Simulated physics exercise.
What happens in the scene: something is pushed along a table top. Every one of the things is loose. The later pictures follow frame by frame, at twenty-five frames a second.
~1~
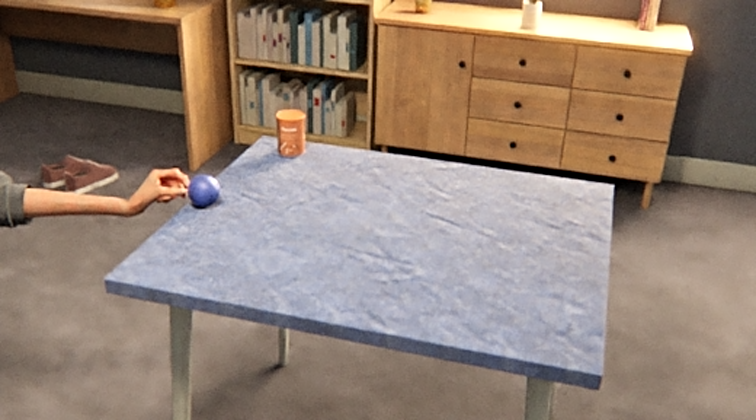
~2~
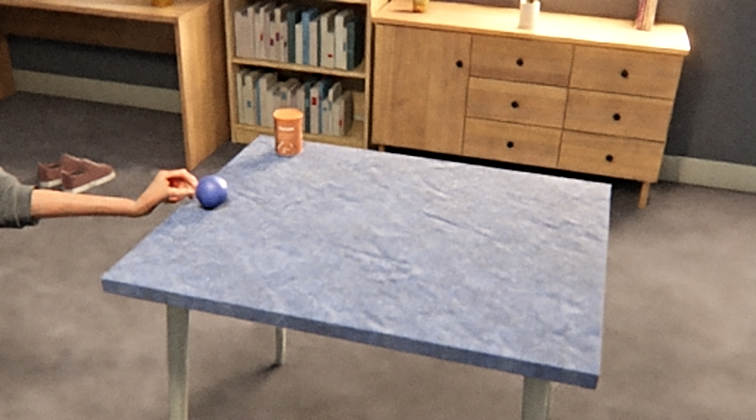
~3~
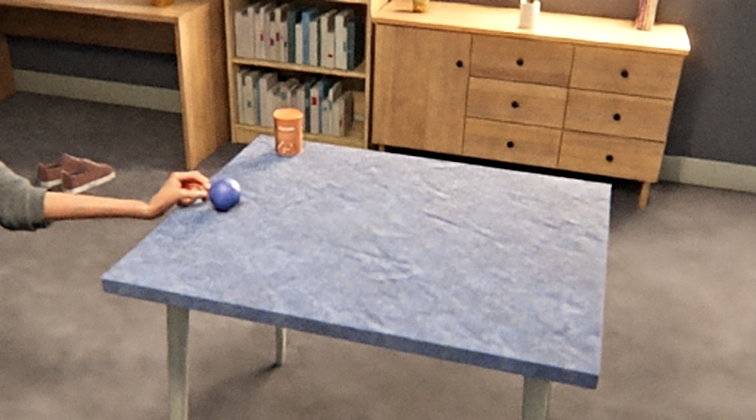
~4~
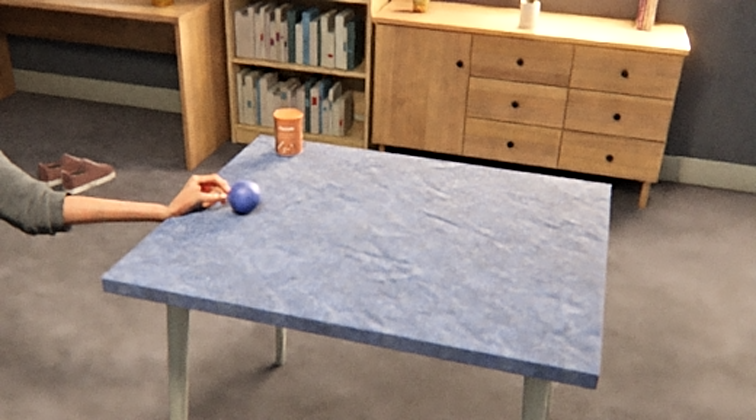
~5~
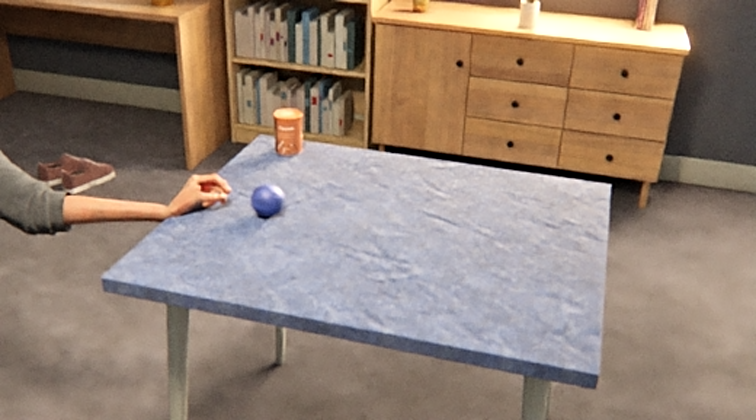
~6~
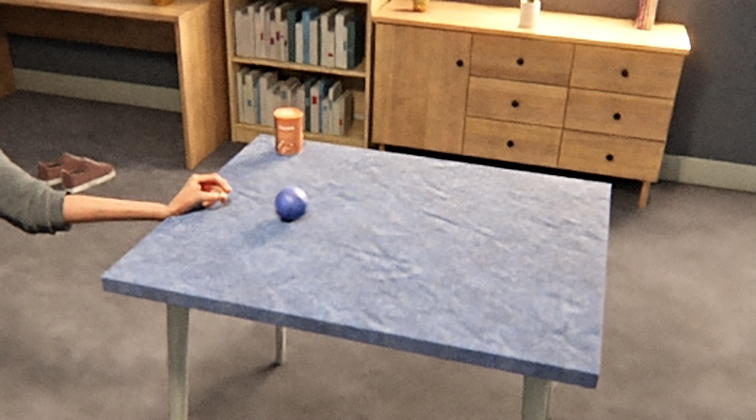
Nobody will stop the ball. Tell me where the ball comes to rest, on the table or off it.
It rests off the table.
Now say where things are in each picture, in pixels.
The first picture shows under the hand; blue ball (204, 191).
The second picture shows under the hand; blue ball (212, 192).
The third picture shows under the hand; blue ball (225, 194).
The fourth picture shows blue ball (244, 197).
The fifth picture shows blue ball (267, 200) displaced about its own width.
The sixth picture shows blue ball (291, 204) displaced about its own width.
Then, 0.20 s past the last view, blue ball displaced well along near (410, 223).
Then, 0.50 s past the last view, blue ball displaced well along near (594, 253).
Then, 0.70 s past the last view, blue ball now off the table.
Then, 1.00 s past the last view, things are still on the move.
Finally, off the table, blue ball.
